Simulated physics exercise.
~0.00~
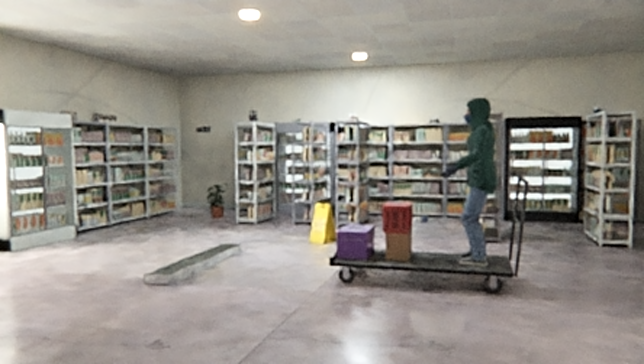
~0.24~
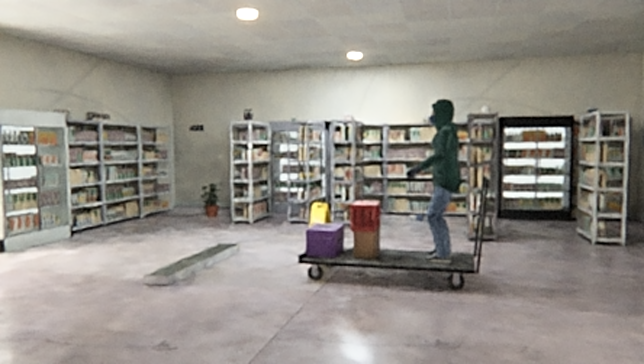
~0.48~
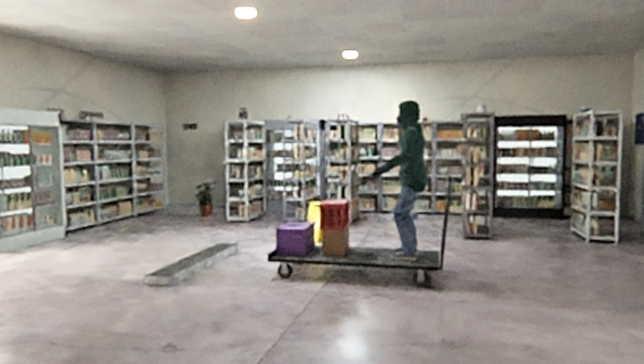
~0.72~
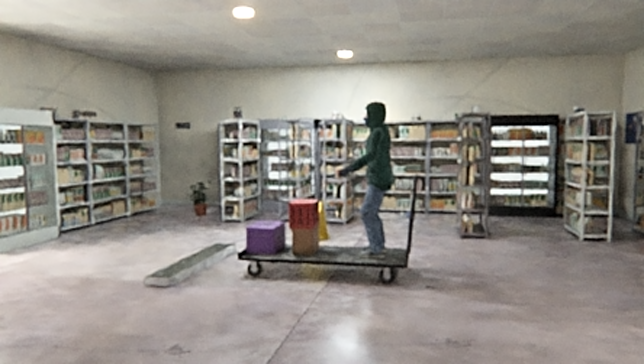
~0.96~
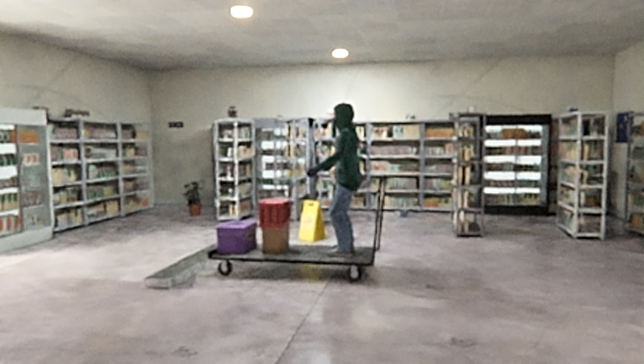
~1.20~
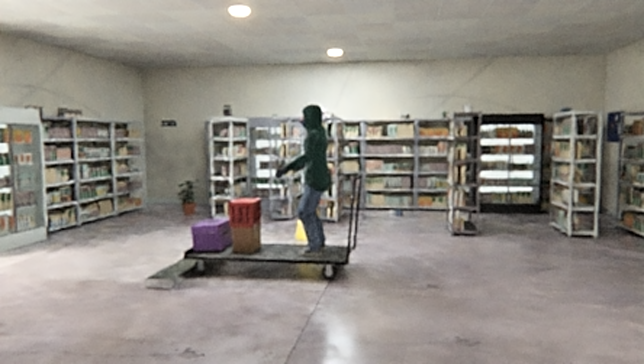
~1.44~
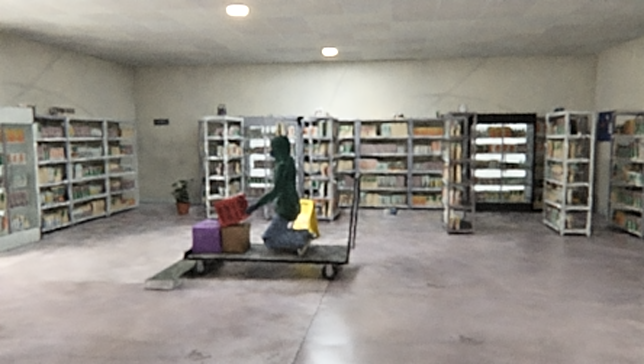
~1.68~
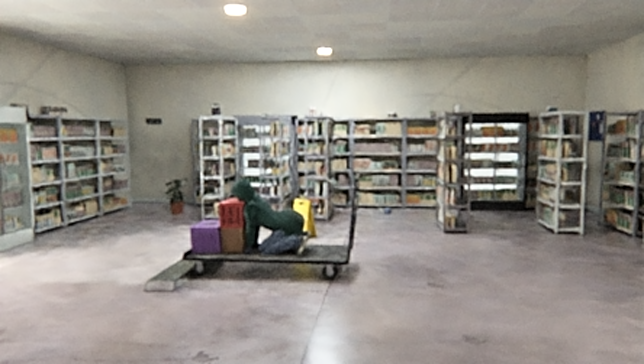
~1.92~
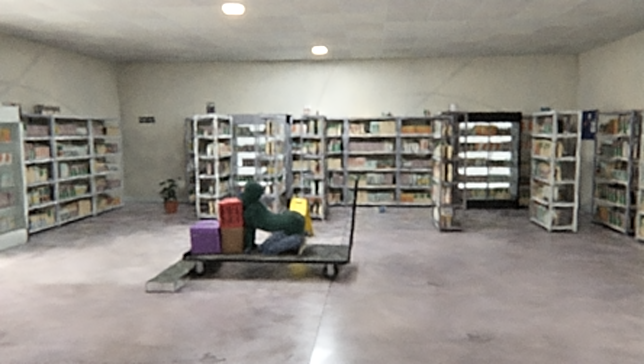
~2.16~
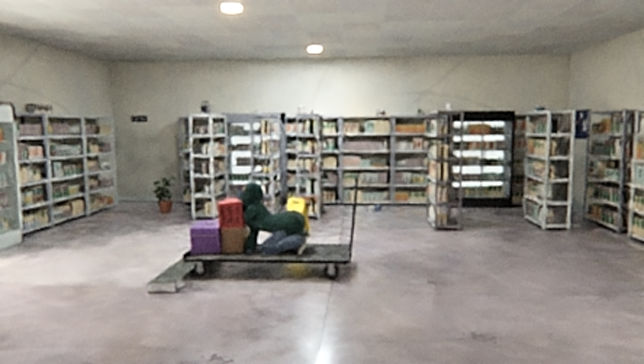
The clip shows a hooded person standing on a flat trolley behind a red crate, a brown tote and a purple toolbox as it rolls left and stops at a floor beam; the person drops forward onto the deck against the crate, which briefly tilts, and all the cargo stays aboard.
